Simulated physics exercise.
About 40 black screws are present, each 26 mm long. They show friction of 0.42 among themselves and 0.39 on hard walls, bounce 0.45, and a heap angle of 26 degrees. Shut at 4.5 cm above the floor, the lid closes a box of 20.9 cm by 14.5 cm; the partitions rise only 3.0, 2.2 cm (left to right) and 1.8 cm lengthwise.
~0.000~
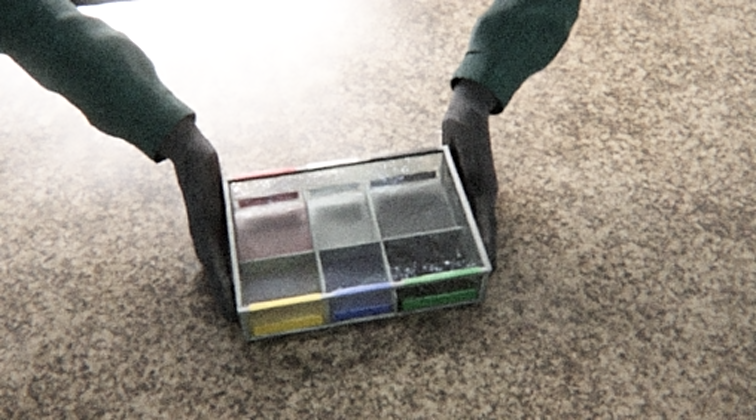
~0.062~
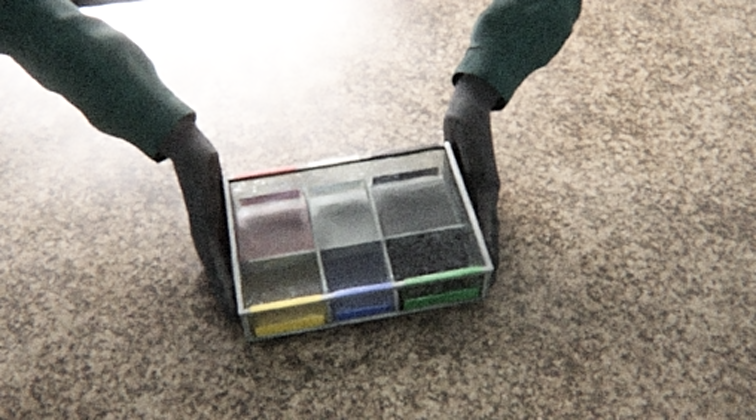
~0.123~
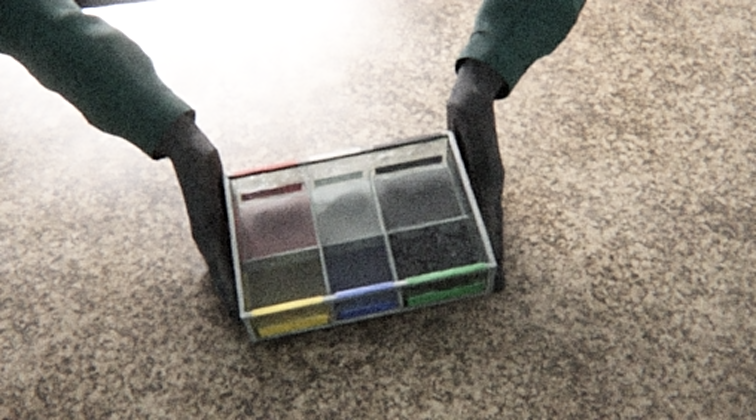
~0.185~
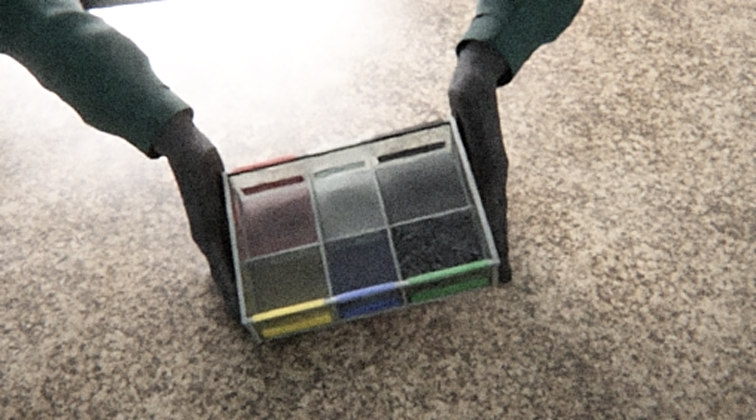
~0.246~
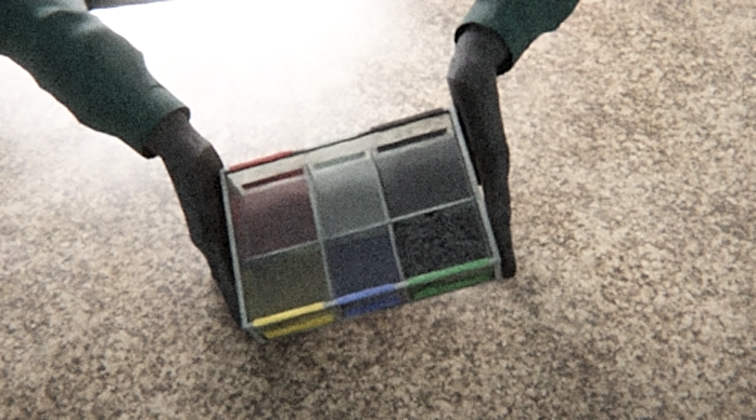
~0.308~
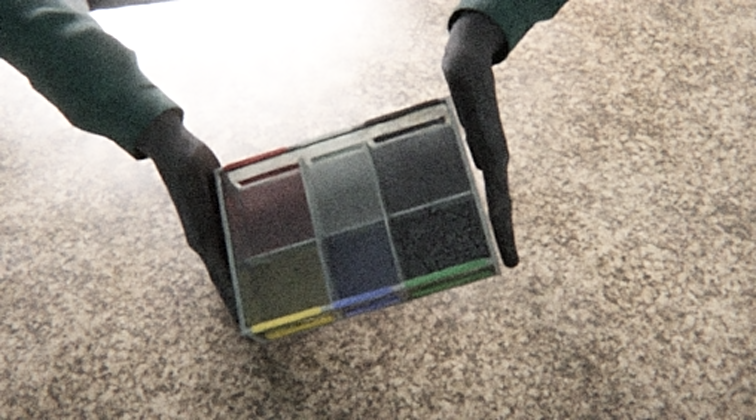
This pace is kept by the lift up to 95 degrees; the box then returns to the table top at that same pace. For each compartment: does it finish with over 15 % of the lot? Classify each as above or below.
Classification: Red compartment below, blue compartment above, green compartment above, yellow compartment below, white compartment below, black compartment below.
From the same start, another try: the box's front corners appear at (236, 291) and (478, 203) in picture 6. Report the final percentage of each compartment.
Each compartment ends with this per cent: Red 75, blue 0, green 0, yellow 0, white 25 and black 0.
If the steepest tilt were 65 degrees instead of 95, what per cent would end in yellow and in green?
Yellow 0 %, green 95 %.
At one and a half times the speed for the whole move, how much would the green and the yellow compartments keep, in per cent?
The green compartment gets 60 % while the yellow one gets 15 %.
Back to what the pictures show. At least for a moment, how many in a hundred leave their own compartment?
Estimate: Near 30 %.
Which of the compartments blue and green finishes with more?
I'd say the green side has more in it.
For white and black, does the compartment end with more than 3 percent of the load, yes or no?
Checking white: It falls short; checking black: It falls short.
After 1.16 s, tilt 94 degrees; blue 15 %, green 80 %, yellow 5 %.
After 1.73 s, tilt 40 degrees; blue 15 %, green 75 %, yellow 10 %.
After 2.35 s, tilt 0 degrees; blue 20 %, green 70 %, yellow 10 %.
In the end, at 2.7 s, red 0 %, blue 20 %, green 70 %, yellow 10 %, white 0 %, black 0 %.
